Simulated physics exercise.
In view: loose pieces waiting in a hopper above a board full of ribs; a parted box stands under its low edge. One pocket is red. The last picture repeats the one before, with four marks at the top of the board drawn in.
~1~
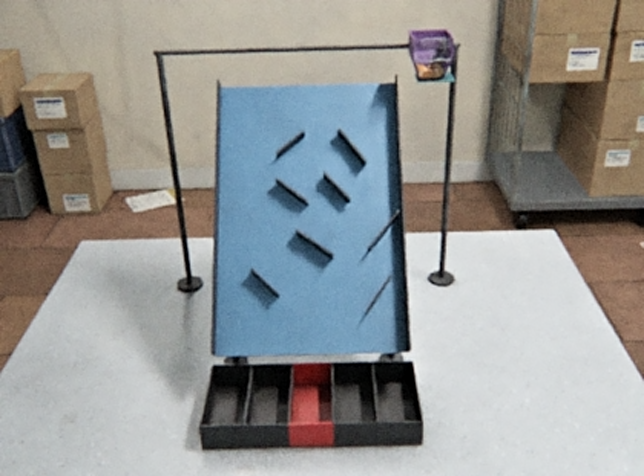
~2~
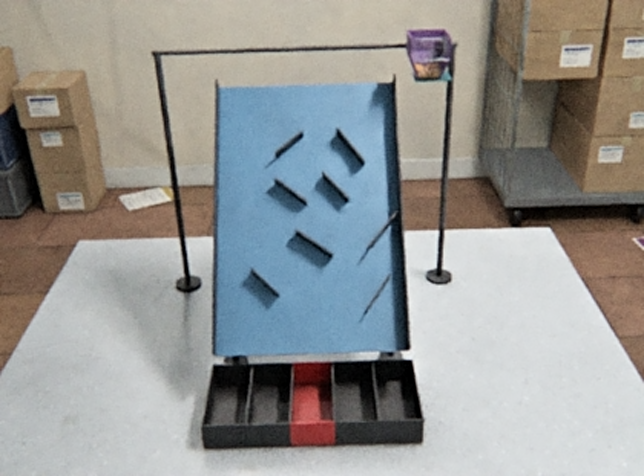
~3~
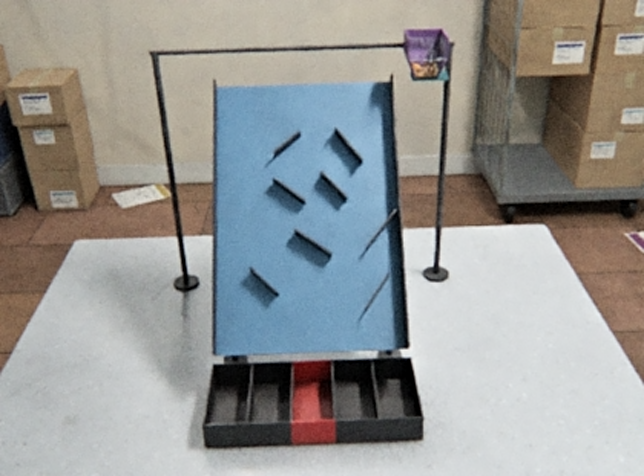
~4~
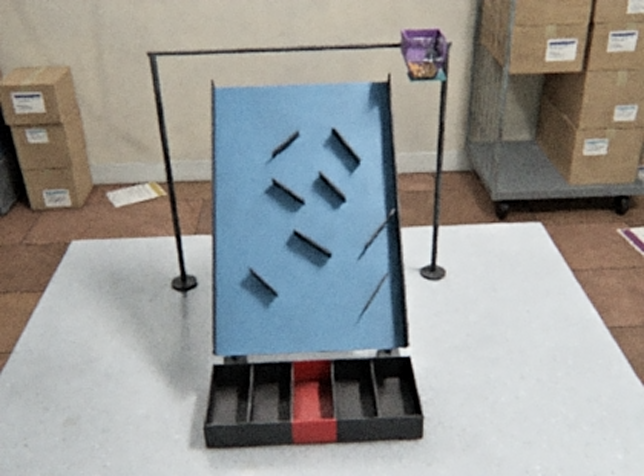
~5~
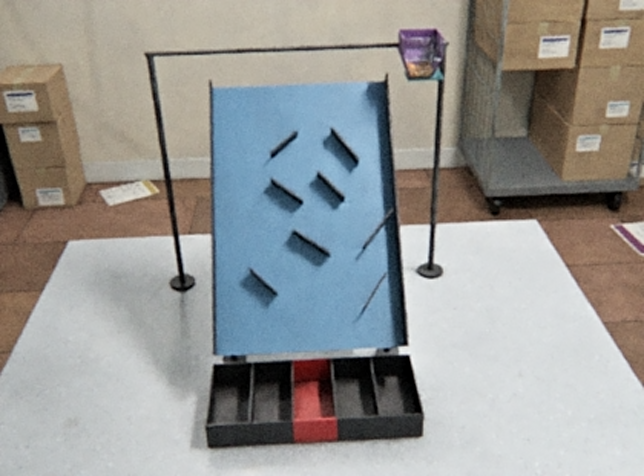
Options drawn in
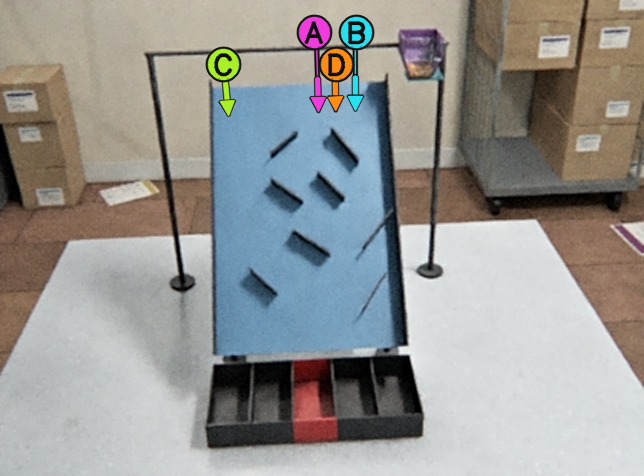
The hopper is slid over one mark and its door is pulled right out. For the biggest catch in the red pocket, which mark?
Use mark B.
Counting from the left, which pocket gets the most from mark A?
The fourth from the left.
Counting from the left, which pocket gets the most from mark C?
The first.
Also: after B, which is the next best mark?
It is D.
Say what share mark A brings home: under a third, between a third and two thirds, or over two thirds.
Under a third.
On the marked copy, mark A meets the board at (318, 106); mark B meets the board at (355, 105); mark C meets the board at (228, 110); mark D meets the board at (335, 105).
If A is chosen, a small part in the red pocket, most in other pockets.
If B is chosen, about two thirds in the red pocket, about a quarter in other pockets, a small part held on the board, a stray few outside the box.
If C is chosen, a small part in the red pocket, most in other pockets, a small part outside the box.
If D is chosen, about a third in the red pocket, about half in other pockets, a small part held on the board, a stray few outside the box.
